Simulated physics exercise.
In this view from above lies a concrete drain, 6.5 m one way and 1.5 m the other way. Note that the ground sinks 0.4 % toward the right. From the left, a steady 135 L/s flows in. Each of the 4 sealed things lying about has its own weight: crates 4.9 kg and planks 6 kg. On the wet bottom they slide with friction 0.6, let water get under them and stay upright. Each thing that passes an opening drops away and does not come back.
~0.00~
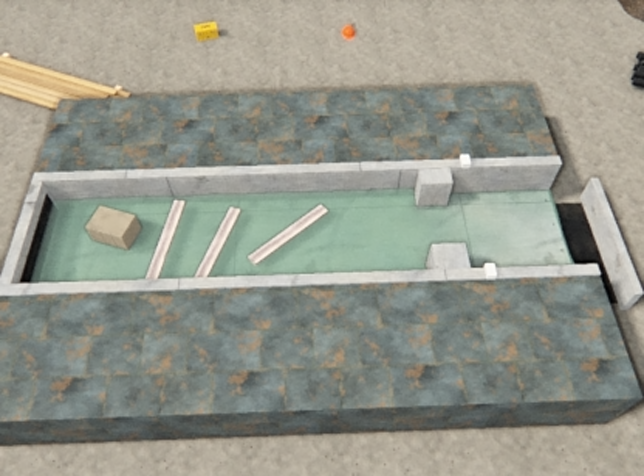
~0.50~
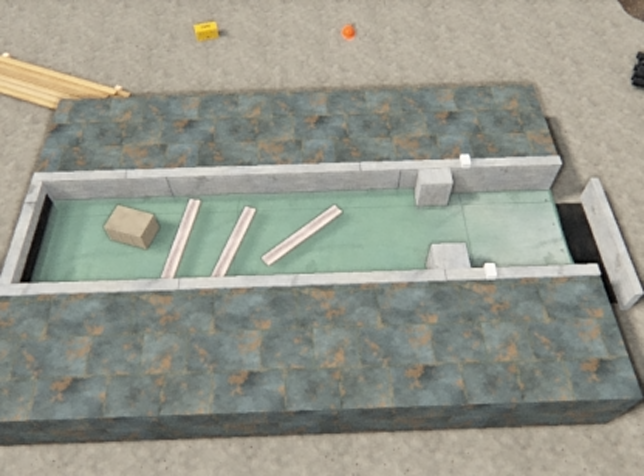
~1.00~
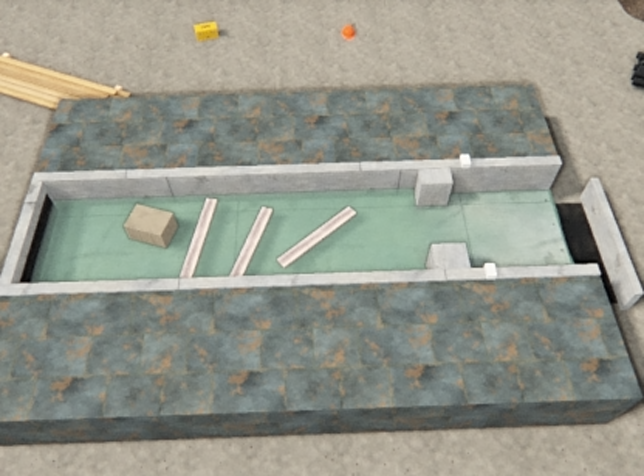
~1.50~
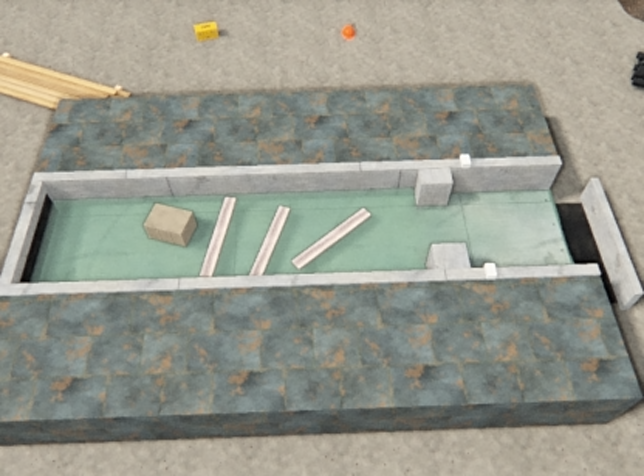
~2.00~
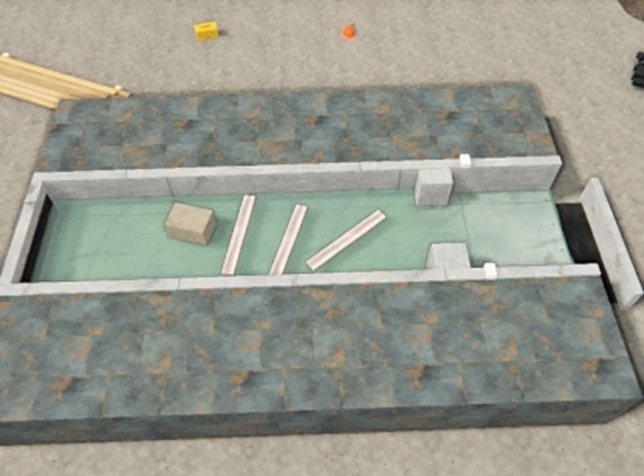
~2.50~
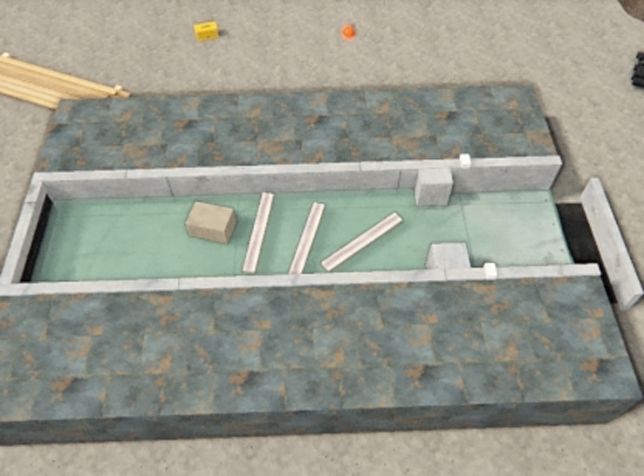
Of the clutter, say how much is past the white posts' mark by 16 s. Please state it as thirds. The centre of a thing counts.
That would be a minority below one third.
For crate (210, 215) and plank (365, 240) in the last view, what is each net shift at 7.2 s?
Respectively, 350 cm and gone out.
After 3.5 s 0 of 4 are over the mark; 4 afloat.
After 7.2 s 1 of 4 are over the mark; 3 afloat.
After 12.0 s 1 of 4 are over the mark; 3 afloat.
After 16.0 s 1 of 4 are over the mark; 3 afloat.
